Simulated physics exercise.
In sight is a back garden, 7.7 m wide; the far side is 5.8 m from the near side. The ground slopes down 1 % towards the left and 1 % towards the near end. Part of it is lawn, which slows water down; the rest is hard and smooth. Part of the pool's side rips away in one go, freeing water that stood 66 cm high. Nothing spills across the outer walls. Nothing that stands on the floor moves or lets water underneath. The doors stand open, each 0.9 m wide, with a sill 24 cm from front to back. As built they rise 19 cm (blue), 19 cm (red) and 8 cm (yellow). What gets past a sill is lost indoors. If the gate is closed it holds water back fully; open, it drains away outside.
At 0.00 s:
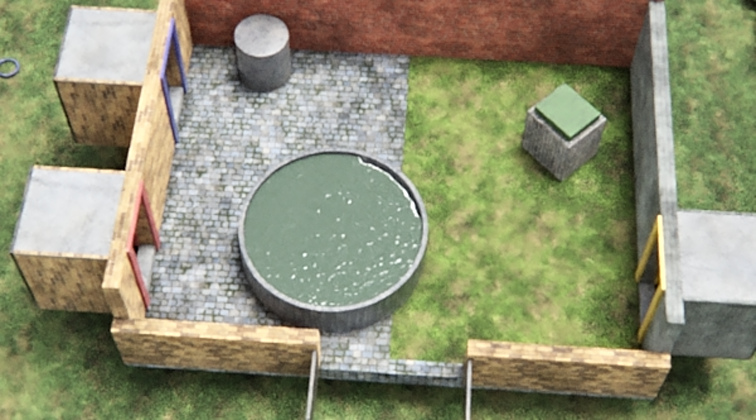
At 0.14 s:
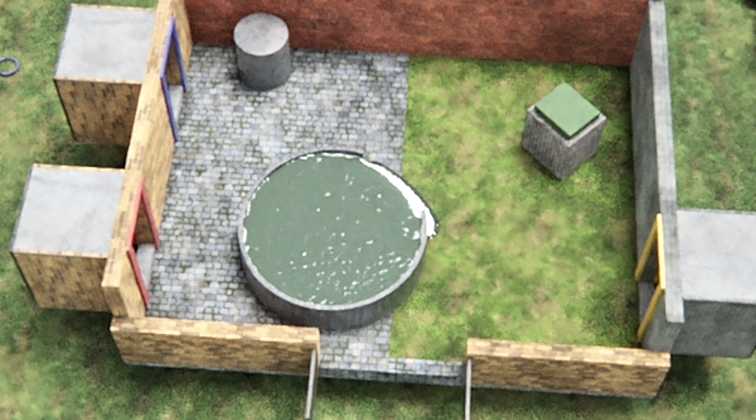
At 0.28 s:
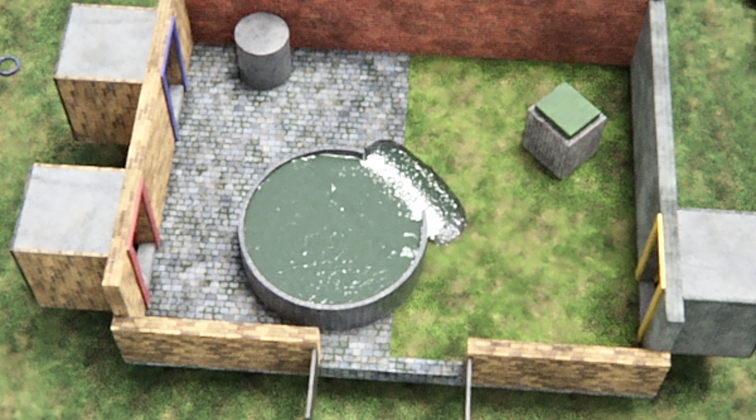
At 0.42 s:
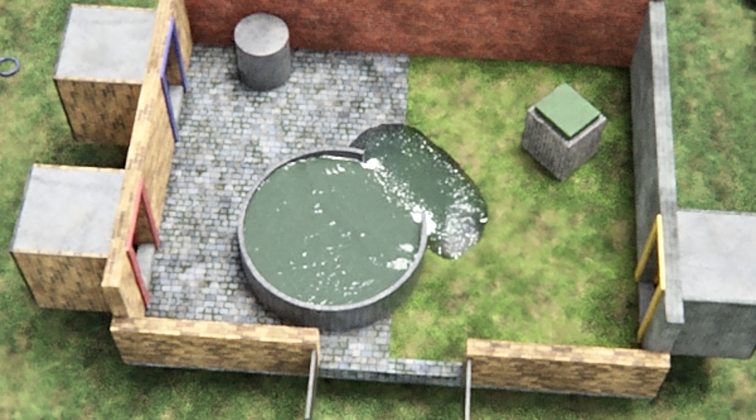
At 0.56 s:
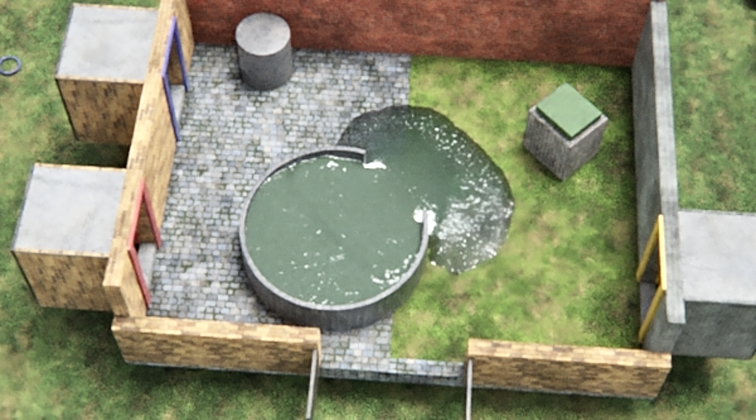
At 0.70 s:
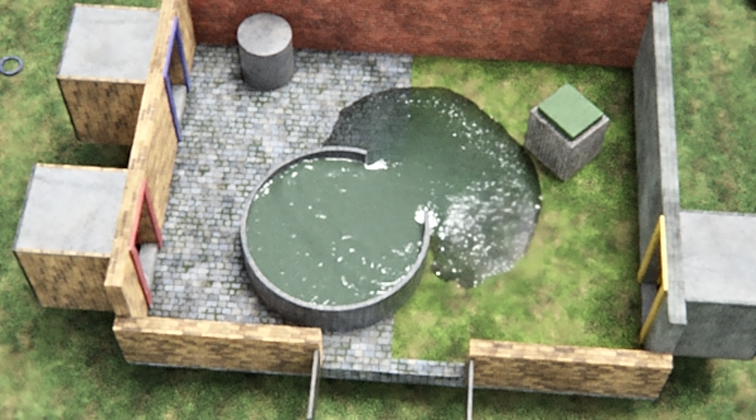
Green water burst through the far right side of a round pool in a walled garden, then fanned out over the paving and grass, spreading steadily wider towards the block with the green top.
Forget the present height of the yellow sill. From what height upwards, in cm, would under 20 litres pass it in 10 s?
Close to 8.5 cm is just enough.
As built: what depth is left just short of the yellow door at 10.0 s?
About 10.5 cm.
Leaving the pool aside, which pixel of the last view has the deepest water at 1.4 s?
Around (410, 197).
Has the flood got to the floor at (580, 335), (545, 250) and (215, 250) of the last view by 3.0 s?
In that order: Dry, wet, dry.
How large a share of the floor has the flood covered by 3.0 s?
Some 50 per cent of it.
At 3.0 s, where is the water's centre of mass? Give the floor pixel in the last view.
At about (416, 191).
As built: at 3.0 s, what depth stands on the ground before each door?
Depths in cm: Blue 0, red 0, yellow 3.
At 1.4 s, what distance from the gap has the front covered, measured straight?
About 3.2 m.
After 1.4 s water covers 30 % of the floor, deepest (32 cm) near (410, 197); it has not reached the yellow door.
After 3.0 s water covers 50 % of the floor, deepest (28 cm) near (626, 68); it has not reached the yellow door.
After 10.0 s water covers 100 % of the floor, deepest (14 cm) near (143, 341); 11 cm at the yellow door, 24 litres in over its 8 cm sill.
At the yellow door as built, the water arrived by 3.1 s and peaked near 13 cm at 7.6 s.
Run again over the same 10 s with other heights there, 37 litres in over 7 cm, 10 litres over 9.5 cm. The limit of 20 litres is kept from about 8.5 cm up.
